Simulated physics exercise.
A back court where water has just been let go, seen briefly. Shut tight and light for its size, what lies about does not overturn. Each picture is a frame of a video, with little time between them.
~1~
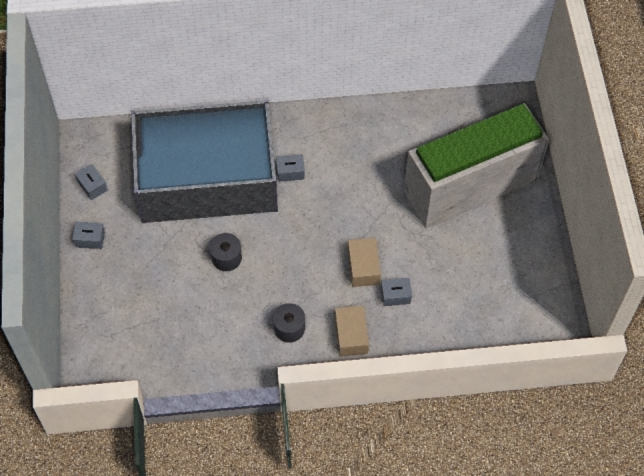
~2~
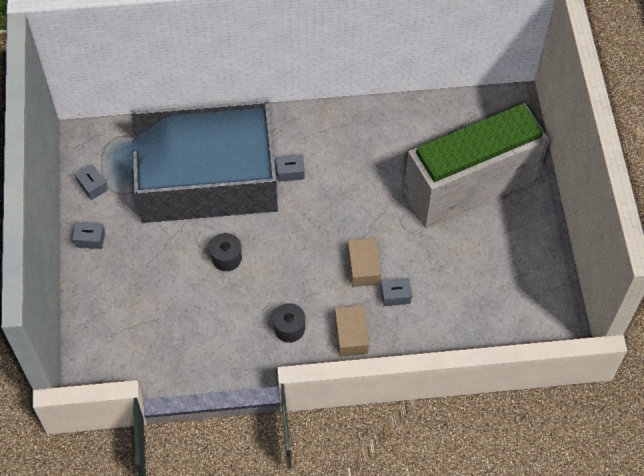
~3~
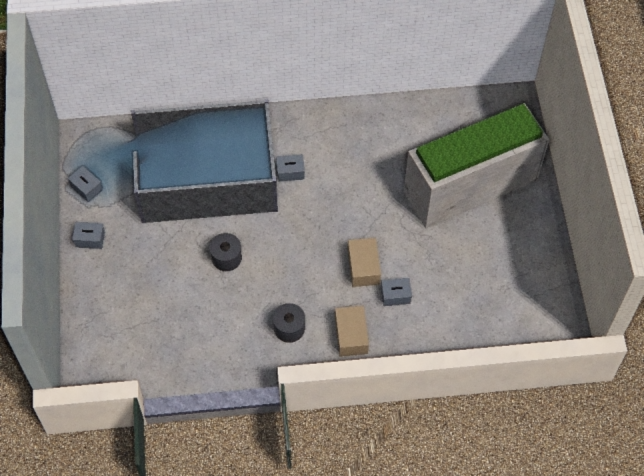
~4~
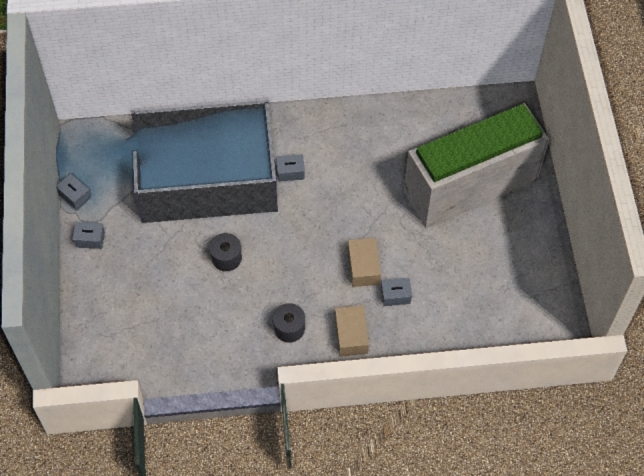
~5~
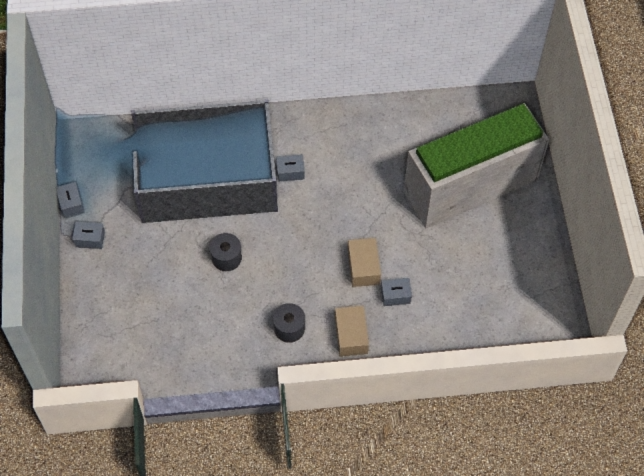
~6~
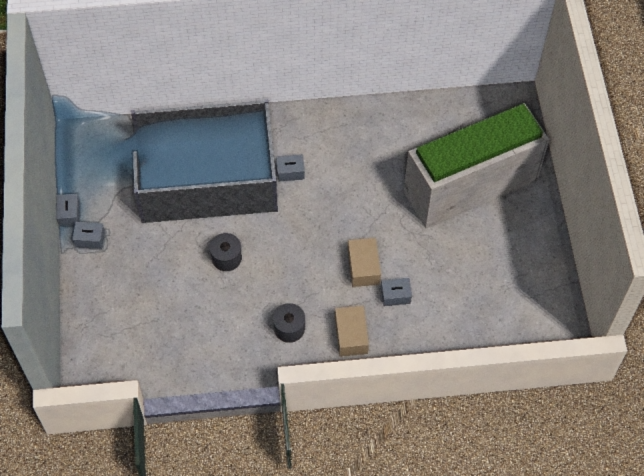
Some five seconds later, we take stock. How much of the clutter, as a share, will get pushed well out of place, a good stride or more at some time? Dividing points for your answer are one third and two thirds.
Answer: A share under one third.
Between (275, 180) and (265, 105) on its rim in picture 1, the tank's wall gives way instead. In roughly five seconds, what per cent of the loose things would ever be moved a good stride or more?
Roughly 10 %.
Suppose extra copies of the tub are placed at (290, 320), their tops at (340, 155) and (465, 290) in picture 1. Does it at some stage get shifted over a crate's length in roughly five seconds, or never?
Result, in sequence - short of that distance / short of that distance.
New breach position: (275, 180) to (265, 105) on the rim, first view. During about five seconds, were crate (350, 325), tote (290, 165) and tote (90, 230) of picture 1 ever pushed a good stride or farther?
Results in order: Stayed short / cleared that distance / stayed short.
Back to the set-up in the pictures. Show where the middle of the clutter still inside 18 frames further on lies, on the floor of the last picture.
Somewhere near (310, 288) in the last view.
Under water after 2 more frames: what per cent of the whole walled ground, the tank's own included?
Estimate: Near 15 %.
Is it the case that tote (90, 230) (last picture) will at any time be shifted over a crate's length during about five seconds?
Looks like the full distance to me.
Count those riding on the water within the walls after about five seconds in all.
0.
A moment on, 1 of 8 are well off their spots; 0 afloat.
Next, 2 of 8 are well off their spots; 0 afloat.
Later, 2 of 8 are well off their spots; 0 afloat.
In the end, 2 of 8 are well off their spots, and 2 have been at some point; 0 afloat.
